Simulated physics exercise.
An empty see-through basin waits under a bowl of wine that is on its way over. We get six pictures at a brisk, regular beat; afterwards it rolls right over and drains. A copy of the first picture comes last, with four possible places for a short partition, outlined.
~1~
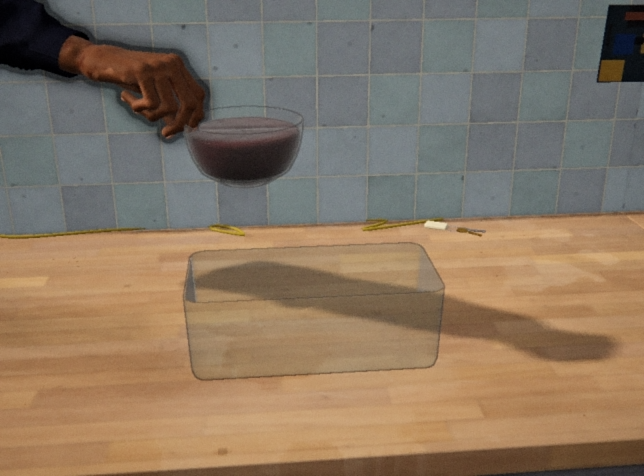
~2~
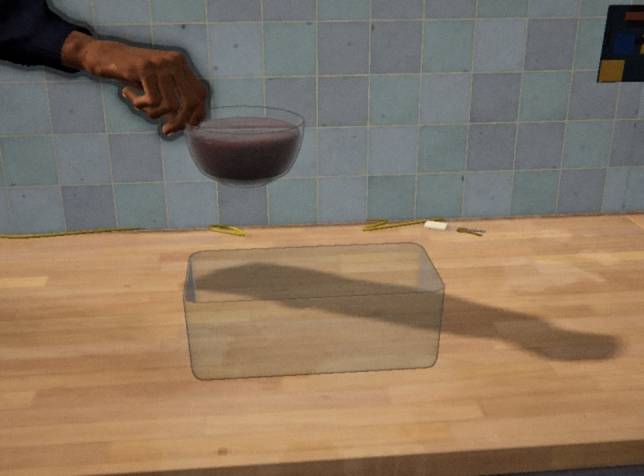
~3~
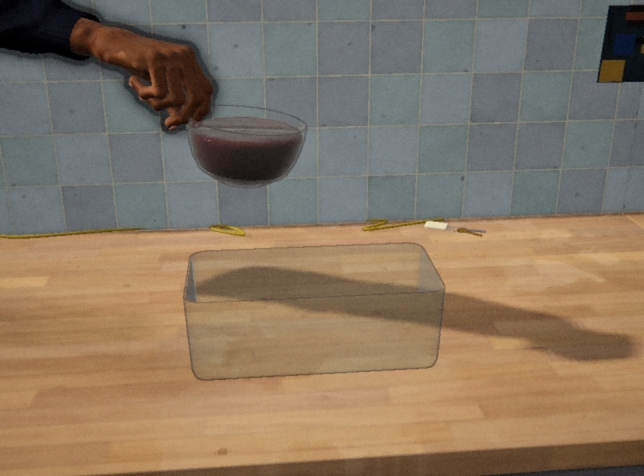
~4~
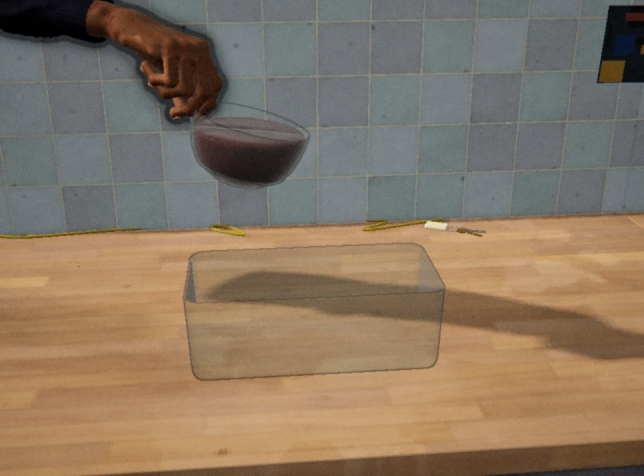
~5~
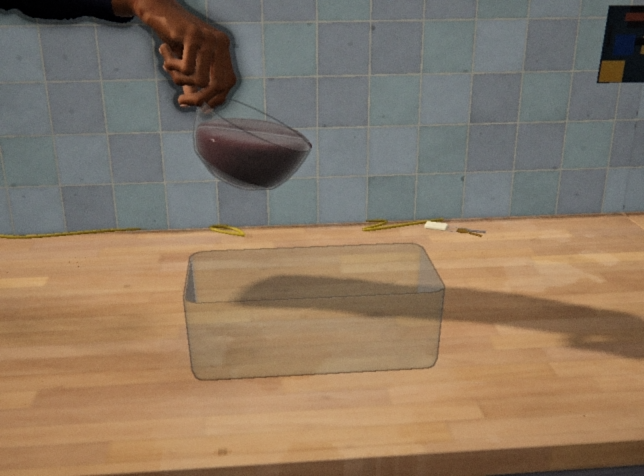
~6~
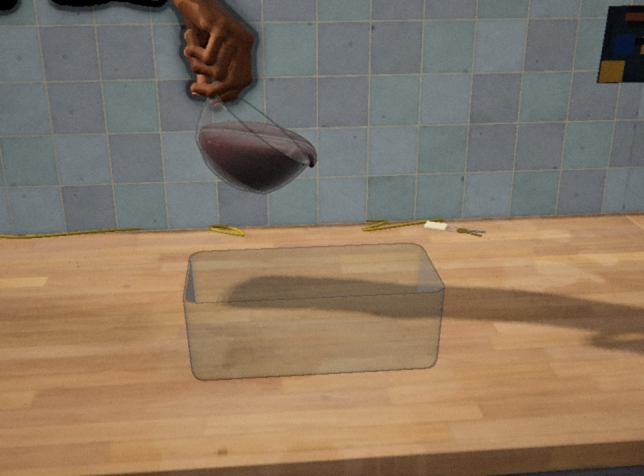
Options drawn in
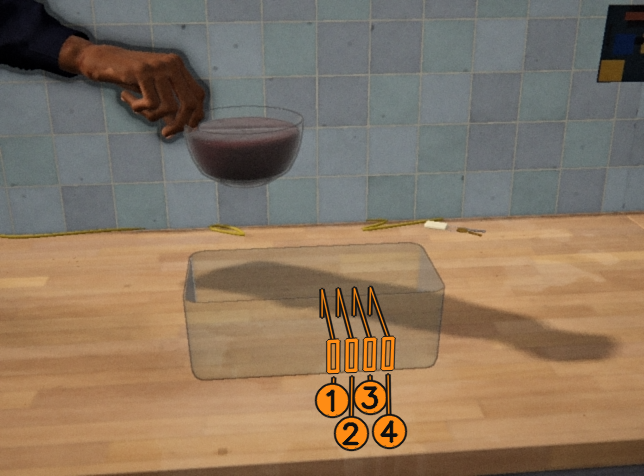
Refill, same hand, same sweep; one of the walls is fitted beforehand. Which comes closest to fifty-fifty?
2.
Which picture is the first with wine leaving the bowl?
Picture 5.
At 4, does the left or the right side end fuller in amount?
More ends on the left.
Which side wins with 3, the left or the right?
The left one.
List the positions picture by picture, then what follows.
Upright, lip at (301, 117); basin from (192, 377) to (437, 363); nothing has left yet, in the first picture.
Upright, lip at (302, 119); nothing has left yet, in the second picture.
Tipped about 7°, lip at (305, 124); nothing has left yet, in the third picture.
Tipped about 16°, lip at (308, 133); nothing has left yet, in the fourth picture.
Tipped about 27°, lip at (309, 146); wine is over the lip, down to (309, 146), in the fifth picture.
Tipped about 39°, lip at (308, 159); wine is over the lip, down to (313, 162), in the sixth picture.
On the marked copy, 1 at (333, 378); 2 at (351, 377); 3 at (370, 376); 4 at (388, 375).
With 1, about 25 % ends left of the wall and 73 % right of it; 3 % is lost outside.
With 2, about 49 % ends left of the wall and 47 % right of it; 4 % is lost outside.
With 3, about 69 % ends left of the wall and 23 % right of it; 8 % is lost outside.
With 4, about 87 % ends left of the wall and 8 % right of it; 5 % is lost outside.
